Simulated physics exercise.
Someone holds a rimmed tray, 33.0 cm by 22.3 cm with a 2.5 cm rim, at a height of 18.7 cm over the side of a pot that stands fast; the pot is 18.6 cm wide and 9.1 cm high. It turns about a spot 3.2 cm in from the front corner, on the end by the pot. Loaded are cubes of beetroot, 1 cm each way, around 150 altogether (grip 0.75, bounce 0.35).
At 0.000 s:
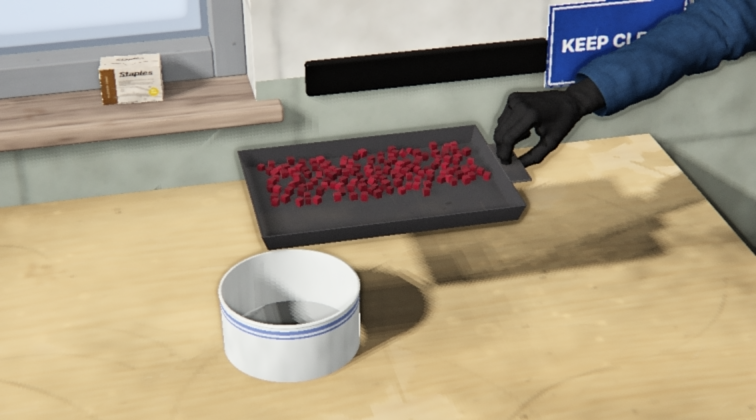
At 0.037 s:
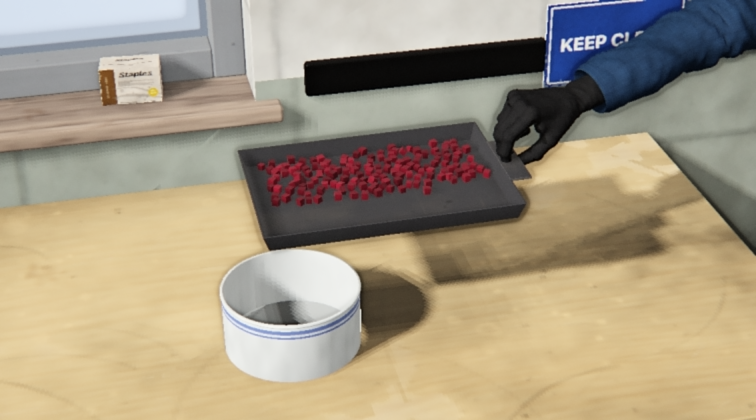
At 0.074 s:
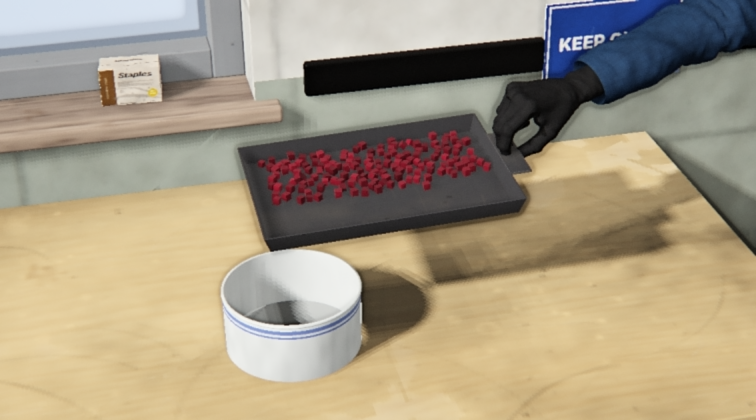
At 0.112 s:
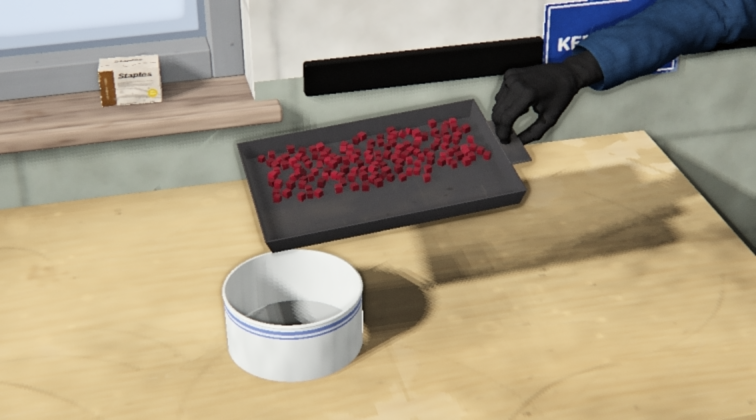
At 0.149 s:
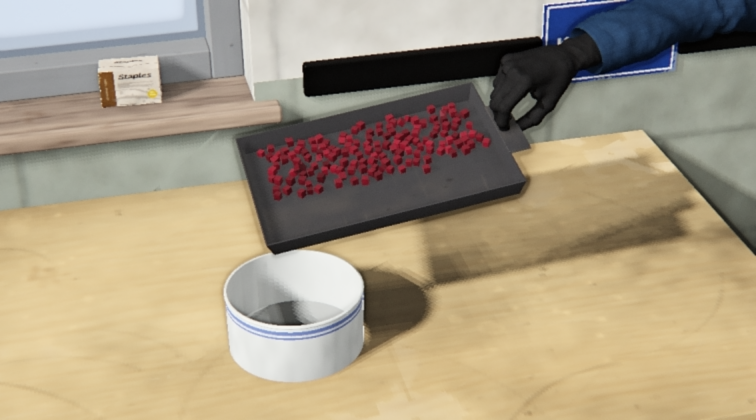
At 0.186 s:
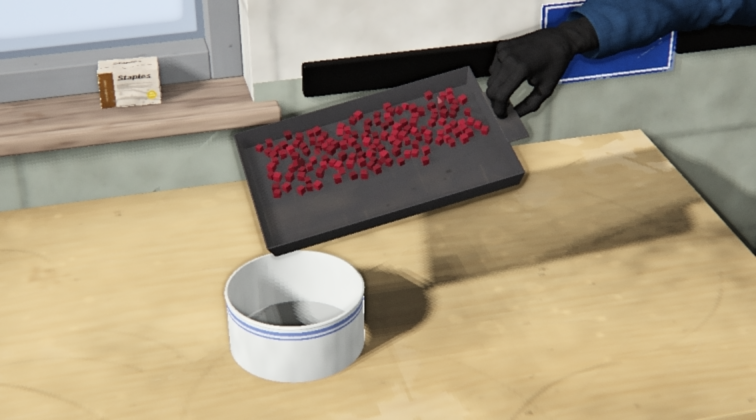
The clip shows a black-gloved hand in a blue sleeve holding a dark tray of small red pieces above a white pot on a wooden table, then raising the tray's right side so it slants down to the left.
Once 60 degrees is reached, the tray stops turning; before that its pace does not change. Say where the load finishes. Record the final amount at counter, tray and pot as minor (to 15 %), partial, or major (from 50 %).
Final: Counter major, tray partial, pot minor.
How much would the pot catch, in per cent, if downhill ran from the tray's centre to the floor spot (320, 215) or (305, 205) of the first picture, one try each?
Around 0 % for the first direction, around 0 % for the second.
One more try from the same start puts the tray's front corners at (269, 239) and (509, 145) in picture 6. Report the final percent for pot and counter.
Split: Pot = 0, counter = 50.
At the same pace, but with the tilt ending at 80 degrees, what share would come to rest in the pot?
Share in the pot: Around 0 %.
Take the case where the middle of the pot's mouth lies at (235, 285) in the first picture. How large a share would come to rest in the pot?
Roughly 5 percent would end up there.
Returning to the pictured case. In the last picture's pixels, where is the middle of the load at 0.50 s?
Approximately (330, 118) in the final picture.
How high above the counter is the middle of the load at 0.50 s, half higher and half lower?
Around 34 cm up.
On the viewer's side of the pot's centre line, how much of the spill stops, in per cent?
Share: Roughly 100 %.
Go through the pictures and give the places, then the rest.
The first frame shows tray tilt 0 degrees, front corners at (268, 234) and (519, 203); middle of the pieces at (369, 173); pot at (290, 286).
The second frame shows tray tilt 1 degrees, front corners at (269, 234) and (519, 201); middle of the pieces at (369, 172).
The third frame shows tray tilt 3 degrees, front corners at (270, 235) and (519, 196); middle of the pieces at (369, 167).
The fourth frame shows tray tilt 7 degrees, front corners at (271, 237) and (519, 188), lowest corner left front; middle of the pieces at (369, 159).
The fifth frame shows tray tilt 11 degrees, front corners at (271, 240) and (519, 178), lowest corner left front; middle of the pieces at (369, 150).
The sixth frame shows tray tilt 16 degrees, front corners at (272, 243) and (517, 170), lowest corner left front; middle of the pieces at (367, 142); pot at (295, 287). Its pace works out near 125 degrees a second.
After 0.37 s, tilt 39 degrees; the tray holds 100 %, the pot 0 %.
After 0.50 s, tilt 55 degrees; the tray holds 100 %, the pot 0 %.
Then, at 0.75 s, tilt 60 degrees; the tray holds 65 %, the pot 0 %.
By 2.2 s all is still; counter 65 %, tray 35 %, pot 0 %.
